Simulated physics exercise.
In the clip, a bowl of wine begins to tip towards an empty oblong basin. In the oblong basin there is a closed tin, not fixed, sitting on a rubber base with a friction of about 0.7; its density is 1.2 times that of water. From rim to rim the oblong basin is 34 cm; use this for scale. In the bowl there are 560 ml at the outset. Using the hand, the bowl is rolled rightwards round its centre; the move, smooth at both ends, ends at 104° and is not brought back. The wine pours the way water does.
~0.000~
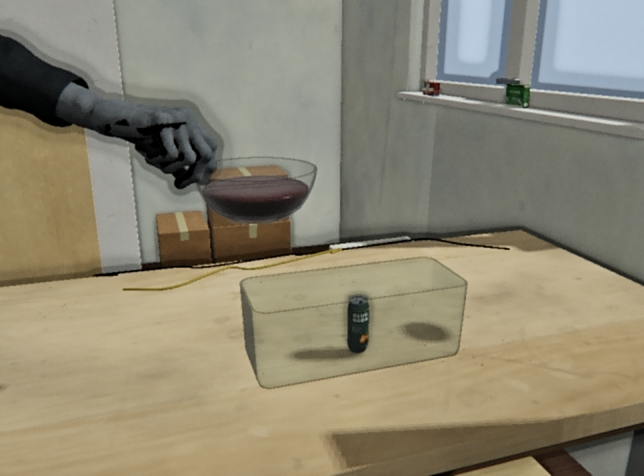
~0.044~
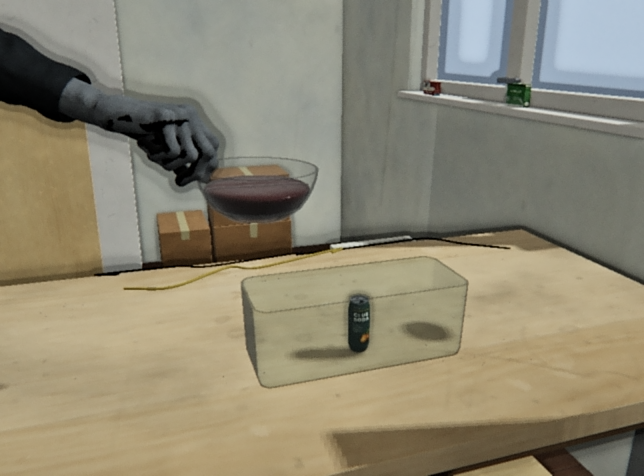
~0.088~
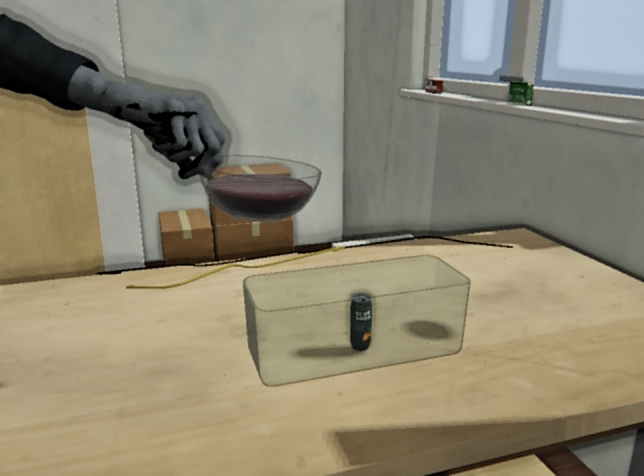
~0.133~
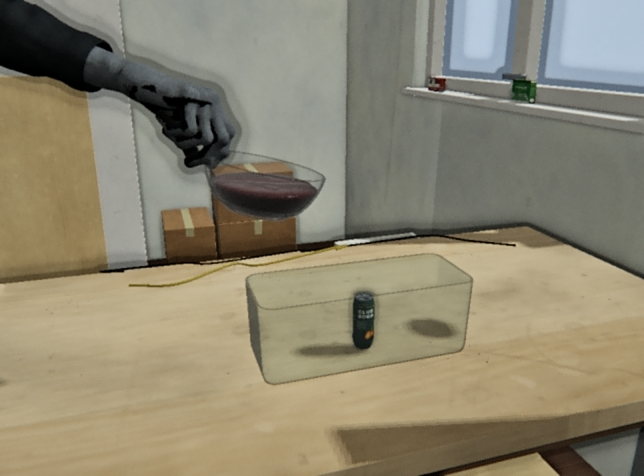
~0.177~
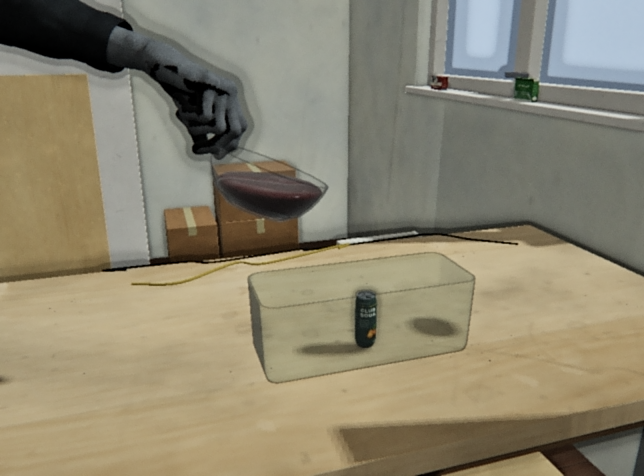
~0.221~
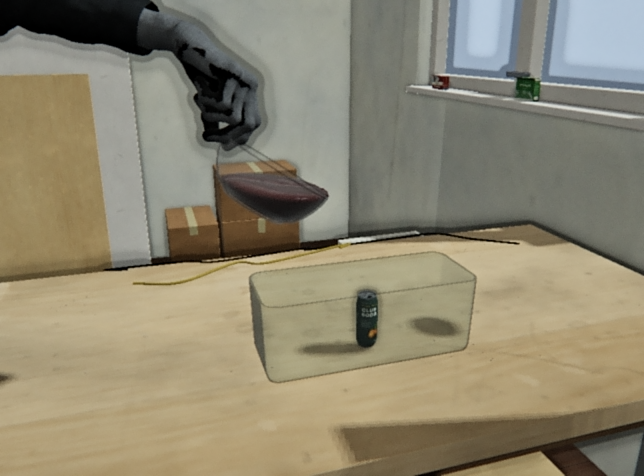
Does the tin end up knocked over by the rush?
It's going to overturn.
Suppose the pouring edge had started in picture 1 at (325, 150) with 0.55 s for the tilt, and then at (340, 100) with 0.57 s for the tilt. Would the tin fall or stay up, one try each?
First it stays on its base; then it stays on its base.
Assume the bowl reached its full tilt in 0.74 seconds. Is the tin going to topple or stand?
The tin stays balanced.
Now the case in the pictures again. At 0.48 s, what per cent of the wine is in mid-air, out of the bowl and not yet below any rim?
Roughly 48 %.
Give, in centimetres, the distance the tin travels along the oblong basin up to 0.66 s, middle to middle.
The tin is about 2 cm from where it started.
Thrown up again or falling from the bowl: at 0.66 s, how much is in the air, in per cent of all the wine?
About 2 per cent.
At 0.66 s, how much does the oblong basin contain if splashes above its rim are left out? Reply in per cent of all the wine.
Around 98 in a hundred.
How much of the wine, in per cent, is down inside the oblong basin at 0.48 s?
The basin holds roughly 46 in a hundred parts at that moment.
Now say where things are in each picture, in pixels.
In the first frame, tilt 0°; pouring edge (313, 166); surface from (201, 189) to (307, 182); the oblong basin's rim runs from (246, 297) to (450, 271); the tin's top is at (359, 302).
In the second frame, tilt 2°; pouring edge (315, 167); surface from (202, 188) to (308, 183).
In the third frame, tilt 6°; pouring edge (318, 170); surface from (205, 185) to (310, 183).
In the fourth frame, tilt 13°; pouring edge (322, 176); surface from (210, 181) to (314, 184).
In the fifth frame, tilt 23°; pouring edge (324, 185); surface from (215, 178) to (319, 185).
In the sixth frame, tilt 34°; pouring edge (324, 196); surface from (221, 179) to (319, 187); 1 per cent is over the edge.
By 0.48 s the tilt is 97° and 6 per cent is still to pour; the tin stands where it began.
By 0.66 s the tilt is 104° and 0 per cent is still to pour; the tin leans 15°.
By 0.86 s the tilt is 104° and 0 per cent is still to pour; the tin leans 47°.
By 1.07 s the tilt is 104° and 0 per cent is still to pour; the tin lies on its side.
At rest the tin lies on its side.
